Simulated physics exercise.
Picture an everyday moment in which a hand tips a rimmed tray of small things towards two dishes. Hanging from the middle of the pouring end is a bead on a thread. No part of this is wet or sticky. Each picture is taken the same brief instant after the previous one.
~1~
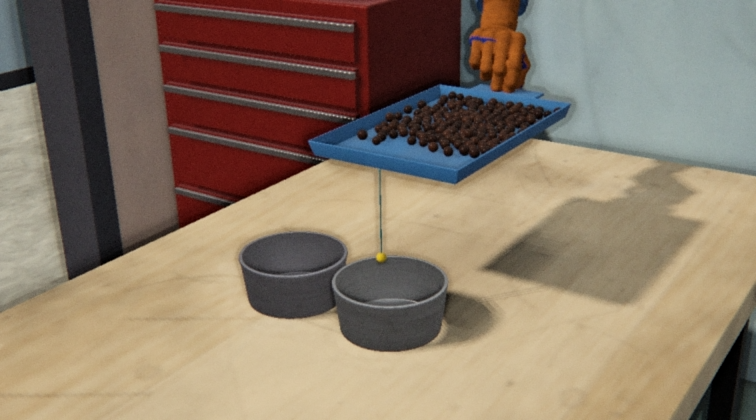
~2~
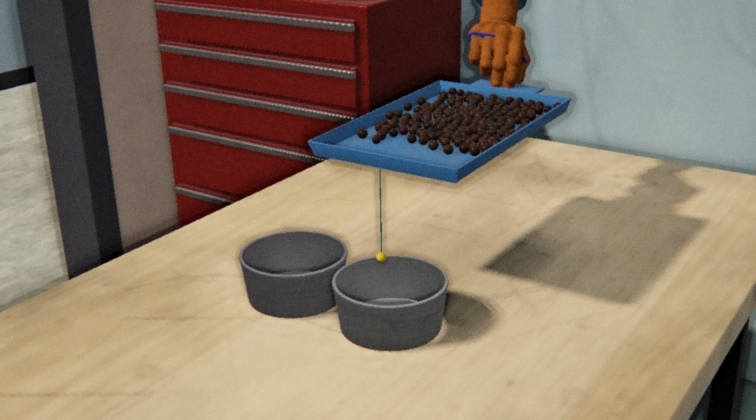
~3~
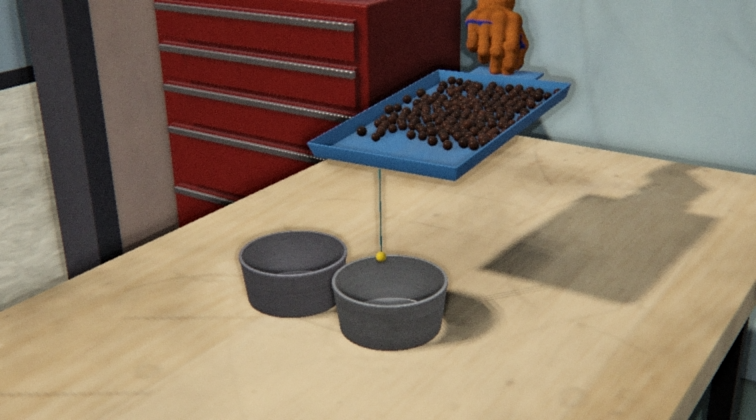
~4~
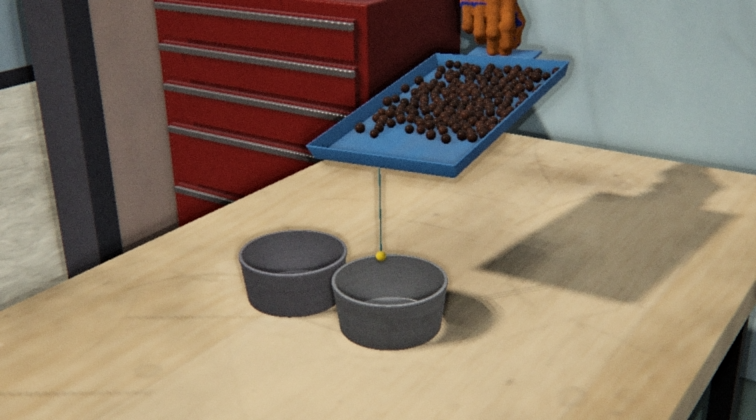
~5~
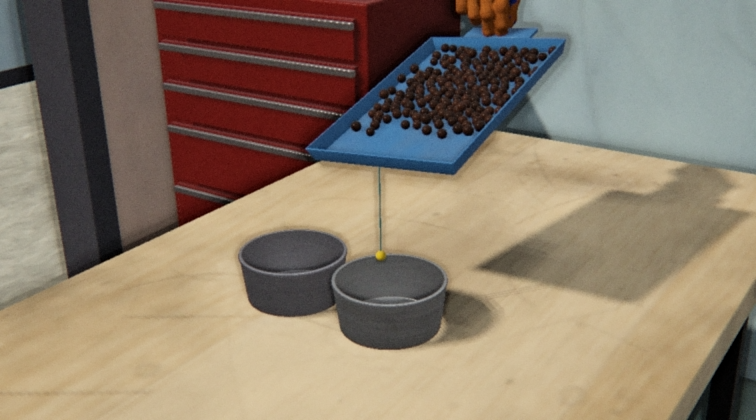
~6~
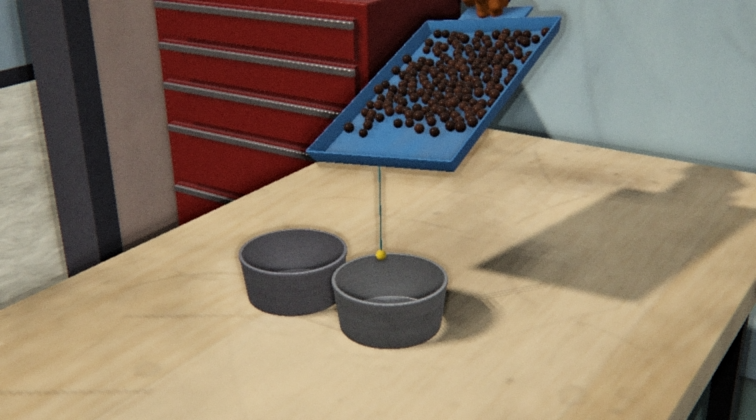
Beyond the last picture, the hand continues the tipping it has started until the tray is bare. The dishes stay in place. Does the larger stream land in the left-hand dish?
Yes.
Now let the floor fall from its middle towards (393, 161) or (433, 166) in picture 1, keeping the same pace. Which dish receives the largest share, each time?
Results - the dish on the right side first, the dish on the right side second.
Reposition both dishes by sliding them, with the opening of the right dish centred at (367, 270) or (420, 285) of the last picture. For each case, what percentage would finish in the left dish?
You'd get 20 in a hundred the first time and 50 in a hundred the second.
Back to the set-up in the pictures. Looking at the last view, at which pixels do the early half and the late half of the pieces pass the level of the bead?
First part (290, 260), rest (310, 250).
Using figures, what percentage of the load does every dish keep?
Final split: Left dish some 40 per cent, right dish some 10 per cent.
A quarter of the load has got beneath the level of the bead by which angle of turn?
70 degrees.
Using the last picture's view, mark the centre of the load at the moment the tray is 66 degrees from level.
Near the pixel (322, 184).
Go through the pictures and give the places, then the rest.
Corners of the pouring end near (314, 140) and (455, 168), level; middle of the load near (468, 125), chocolate balls; left dish near (260, 291); right dish near (358, 322); bead on its thread near (381, 257), in the first picture.
Corners of the pouring end near (314, 141) and (455, 167), level; middle of the load near (468, 122), in the second picture.
Corners of the pouring end near (313, 142) and (454, 165), tipped barely, lowest at the left corner; middle of the load near (468, 113), in the third picture.
Corners of the pouring end near (312, 144) and (453, 163), tipped a little, lowest at the left corner; middle of the load near (466, 101), in the fourth picture.
Corners of the pouring end near (312, 147) and (451, 160), tipped clearly, lowest at the left corner; middle of the load near (462, 89), in the fifth picture.
Corners of the pouring end near (312, 149) and (449, 158), tipped clearly, lowest at the left corner; middle of the load near (454, 80), the whole lot on the move; left dish near (260, 288); right dish near (358, 319), in the sixth picture.
Shortly afterwards, tray tipped steeply; near half on the tray; only a few in the right dish; a little in the left dish; a little outside both; near a third in the air.
Next, tray tipped past a quarter turn; only a few on the tray; a little in the right dish; near a third in the left dish; near a third outside both; a little in the air.
Some moments later, tray tipped past a quarter turn; a little in the right dish; near half in the left dish; near half outside both.
In the end, tray tipped past a quarter turn; a little in the right dish; near half in the left dish; near half outside both.
